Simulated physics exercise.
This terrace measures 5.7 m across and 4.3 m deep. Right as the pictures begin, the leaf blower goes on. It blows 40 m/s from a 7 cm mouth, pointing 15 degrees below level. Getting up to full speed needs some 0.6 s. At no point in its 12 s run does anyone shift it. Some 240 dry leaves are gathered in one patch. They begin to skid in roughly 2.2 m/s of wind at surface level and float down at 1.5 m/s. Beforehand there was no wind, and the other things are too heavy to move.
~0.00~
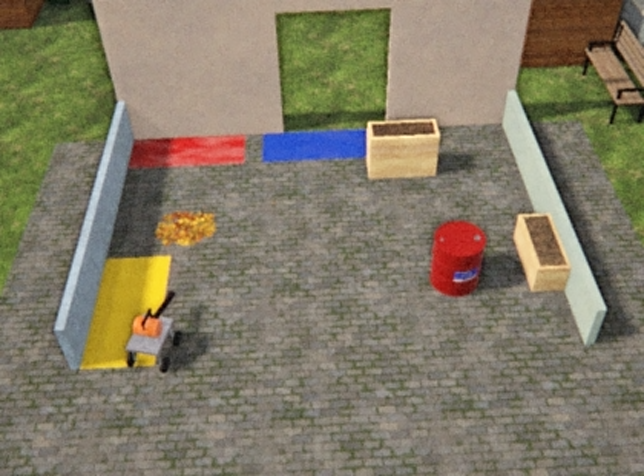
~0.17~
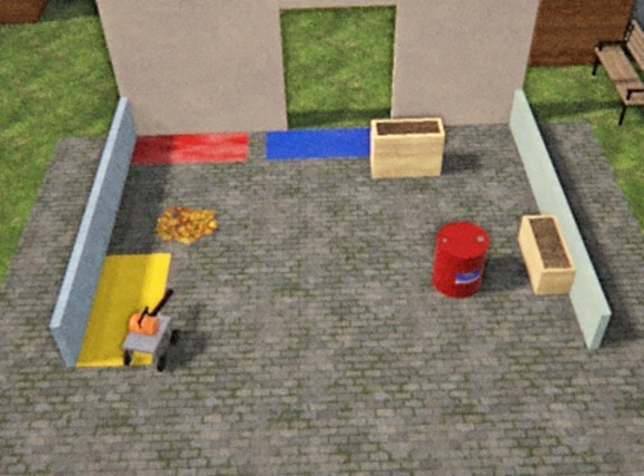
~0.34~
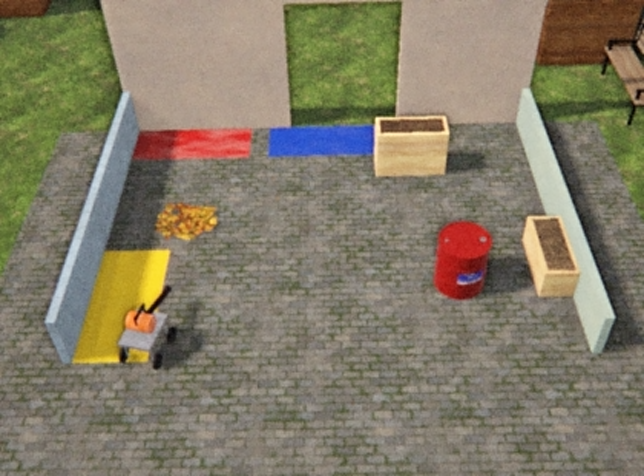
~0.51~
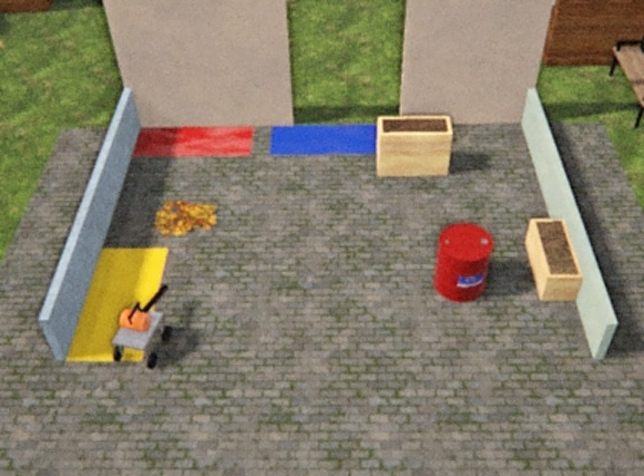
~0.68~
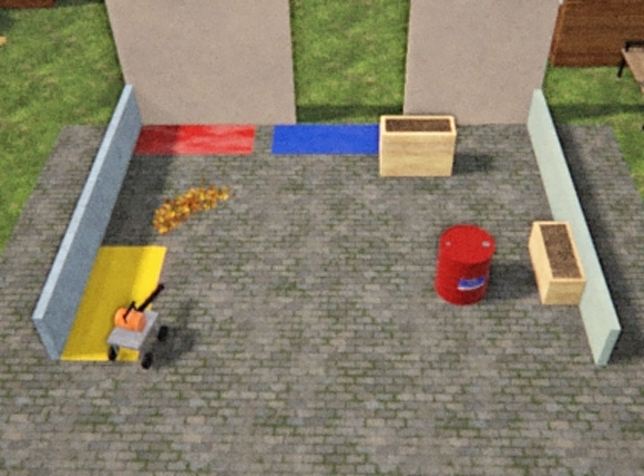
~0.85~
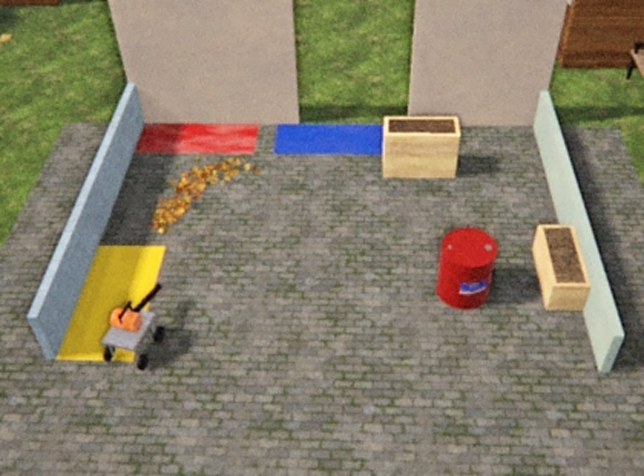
Dry leaves lie still on the terrace, then spread away from an orange leaf blower.
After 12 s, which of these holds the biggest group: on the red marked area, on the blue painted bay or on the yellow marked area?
It is red that takes the most.
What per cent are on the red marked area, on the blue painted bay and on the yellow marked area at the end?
About 80 % red, 0 % blue and 0 % yellow.
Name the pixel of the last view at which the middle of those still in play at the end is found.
I'd put it close to (180, 127) in the last view.
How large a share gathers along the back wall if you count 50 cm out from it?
Estimate: Around 70 percent.
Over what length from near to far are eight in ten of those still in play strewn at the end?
I'd put it at around 1.2 m.
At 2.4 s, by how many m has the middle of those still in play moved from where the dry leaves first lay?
About 1.8 m.
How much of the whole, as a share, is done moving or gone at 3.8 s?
My guess would be around 30 %.
After 2.4 s the count stands so, 0 % are on the blue painted bay, 0 % on the yellow marked area and 60 % on the red marked area; the middle of those still in play is near (186, 138).
After 3.8 s the count stands so, 0 % are on the blue painted bay, 0 % on the yellow marked area and 70 % on the red marked area; the middle of those still in play is near (180, 132).
After 6.6 s the count stands so, 0 % are on the blue painted bay, 0 % on the yellow marked area and 73 % on the red marked area; the middle of those still in play is near (181, 129).
After 12.0 s, at the end, 0 % are on the blue painted bay, 0 % on the yellow marked area and 75 % on the red marked area; the middle of those still in play is near (180, 127).
